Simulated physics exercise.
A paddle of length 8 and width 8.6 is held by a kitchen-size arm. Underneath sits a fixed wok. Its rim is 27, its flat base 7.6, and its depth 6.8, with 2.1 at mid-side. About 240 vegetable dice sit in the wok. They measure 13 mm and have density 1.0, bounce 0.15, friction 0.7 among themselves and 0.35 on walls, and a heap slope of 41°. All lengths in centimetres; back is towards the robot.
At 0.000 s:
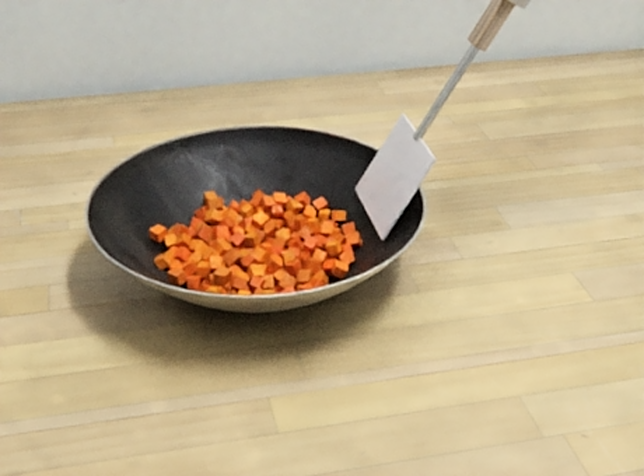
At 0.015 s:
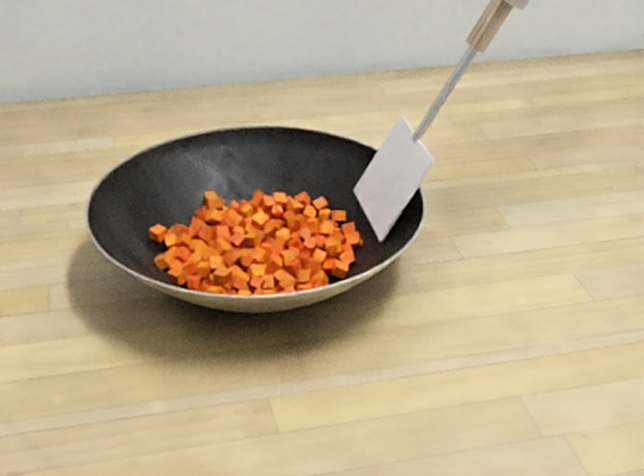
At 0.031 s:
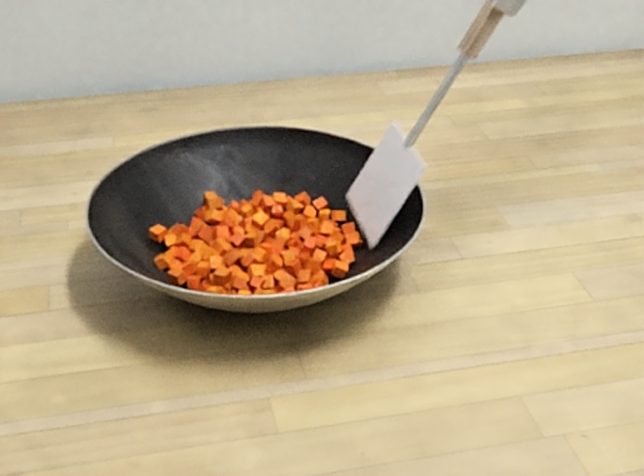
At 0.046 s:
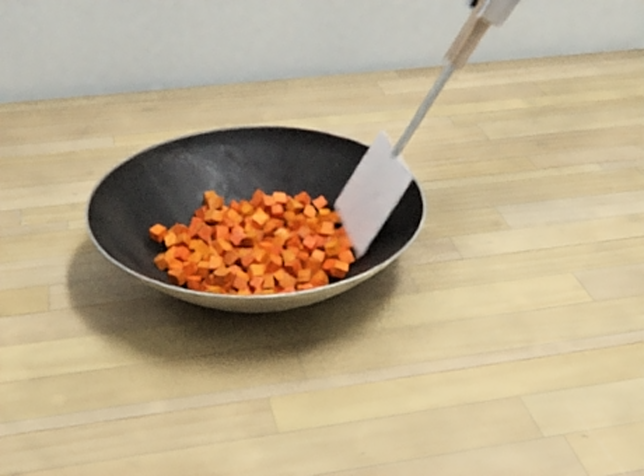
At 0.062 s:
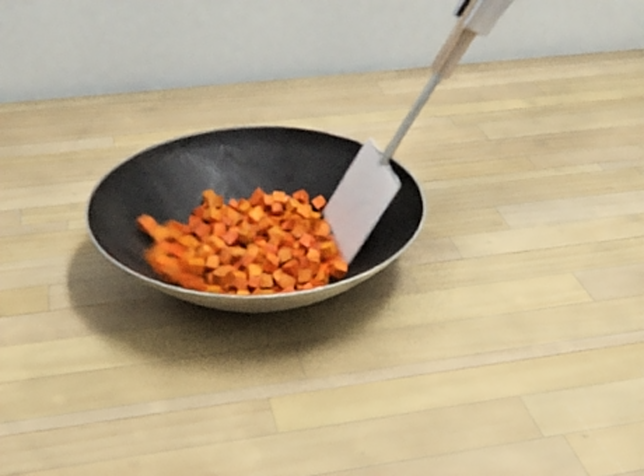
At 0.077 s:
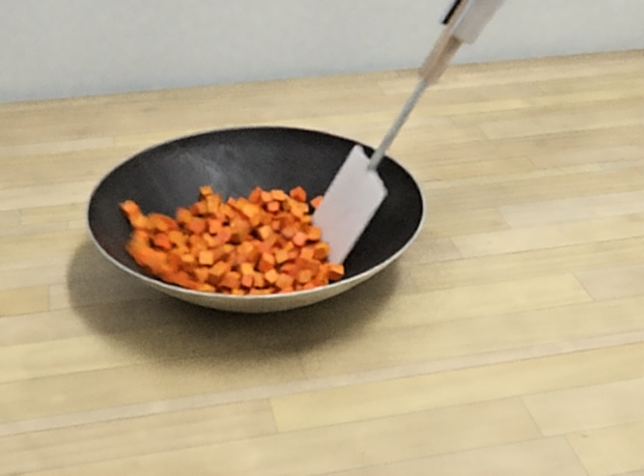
On a pale wooden plank surface before a light grey wall, seen from above at an angle by a still camera, sits a round black wok with a light rim. Small orange cubes are heaped inside it, and a white paddle on a thin rod leans in from the upper right. The paddle slides left and slightly down into the cubes, pushing them toward the left side.
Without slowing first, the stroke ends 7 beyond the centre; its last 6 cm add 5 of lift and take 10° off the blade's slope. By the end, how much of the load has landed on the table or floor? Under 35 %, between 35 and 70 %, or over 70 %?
Under 35 %.
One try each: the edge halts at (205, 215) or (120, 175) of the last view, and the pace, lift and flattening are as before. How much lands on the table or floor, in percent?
Roughly 5 and 50 per cent.
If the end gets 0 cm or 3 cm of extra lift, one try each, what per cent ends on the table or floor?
Roughly 35 per cent, then 20 per cent.
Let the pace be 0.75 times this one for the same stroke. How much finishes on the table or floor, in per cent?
Near 10 in a hundred.
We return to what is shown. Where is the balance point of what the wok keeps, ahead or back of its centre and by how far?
Offset forward: Around 4.0 cm.
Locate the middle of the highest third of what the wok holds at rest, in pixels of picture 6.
It is centred near (162, 238).
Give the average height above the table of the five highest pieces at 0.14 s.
Somewhere near 8 cm, I'd say.
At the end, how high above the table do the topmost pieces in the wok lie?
About 7.5 cm.
By 0.14 s, sloping 60°, highest piece 9 above the table; 234 in the wok, 1 on the blade or in flight.
By 0.20 s, sloping 56°, highest piece 9 above the table; 223 in the wok, 12 on the blade or in flight.
By 0.44 s, sloping 50°, highest piece 13 above the table; 207 in the wok, 24 on the table or floor, 4 on the blade or in flight.
By 1.49 s, sloping 50°, highest piece 8 above the table; 207 in the wok, 28 on the table or floor.
Final count, 207 in the wok, 28 on the table or floor. That is 12 % on the table or floor.
